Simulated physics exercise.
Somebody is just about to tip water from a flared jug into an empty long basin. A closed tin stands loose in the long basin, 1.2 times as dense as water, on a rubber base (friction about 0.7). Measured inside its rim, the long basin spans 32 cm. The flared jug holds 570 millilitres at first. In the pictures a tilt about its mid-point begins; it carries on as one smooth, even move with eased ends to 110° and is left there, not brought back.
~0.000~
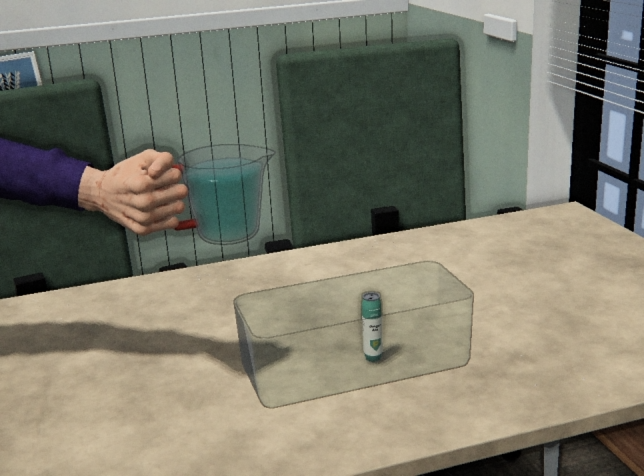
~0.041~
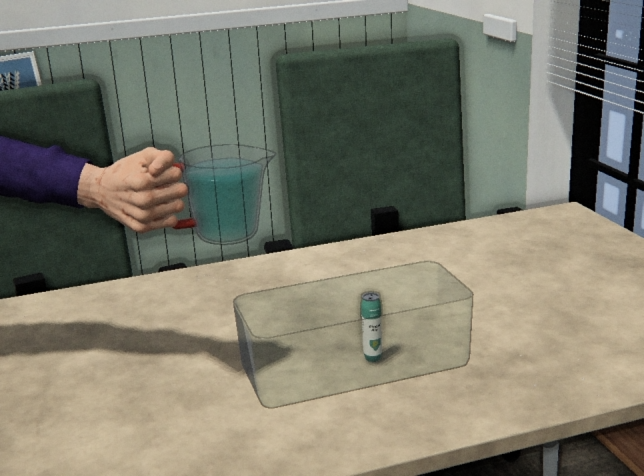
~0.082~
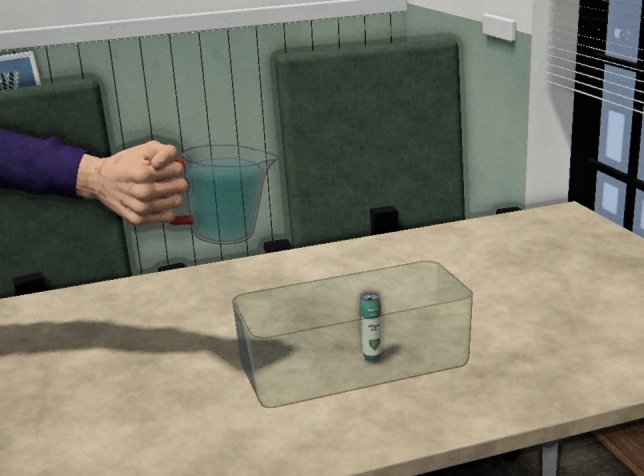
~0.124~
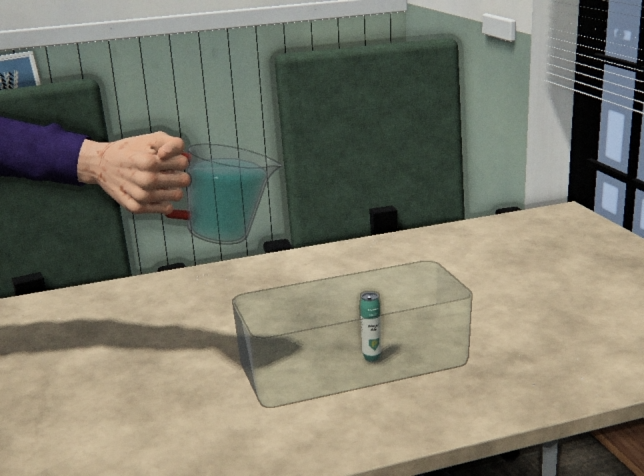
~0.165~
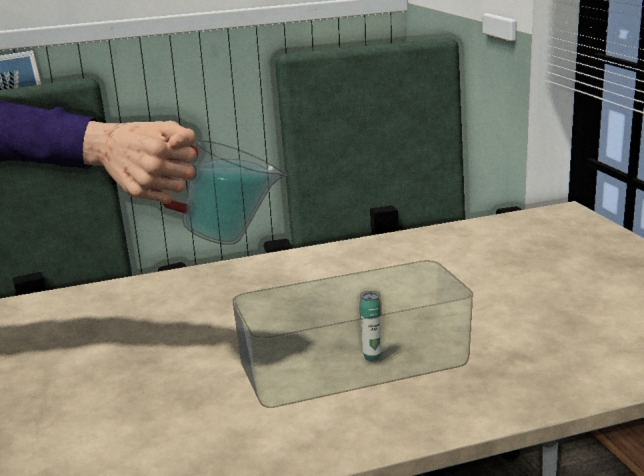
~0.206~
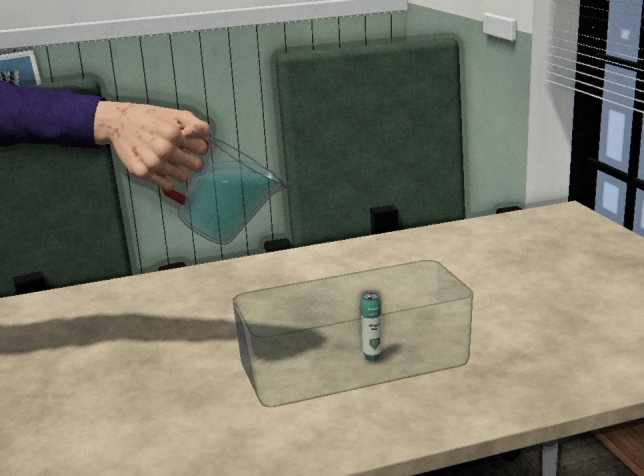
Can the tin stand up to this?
It does not keel over.
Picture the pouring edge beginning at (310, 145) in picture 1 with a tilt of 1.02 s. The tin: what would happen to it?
Then it tips over.
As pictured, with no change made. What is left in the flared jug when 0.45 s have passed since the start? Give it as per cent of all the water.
Around 38 in a hundred.
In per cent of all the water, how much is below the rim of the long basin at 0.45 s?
Near 22 in a hundred.
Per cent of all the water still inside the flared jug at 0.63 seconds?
About 4 per cent.
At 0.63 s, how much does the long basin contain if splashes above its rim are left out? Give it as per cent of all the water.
80 per cent or thereabouts.
Then, 0.45 s in, the tilt is 105° and 37 per cent is still to pour; the tin stands where it began.
Then, 0.63 s in, the tilt is 110° and 4 per cent is still to pour; the tin stands where it began.
Then, 0.82 s in, the tilt is 110° and 0 per cent is still to pour; the tin stands where it began.
Then, 1.02 s in, the tilt is 110° and 0 per cent is still to pour; the tin stands where it began.
Finally, the tin stands where it began.
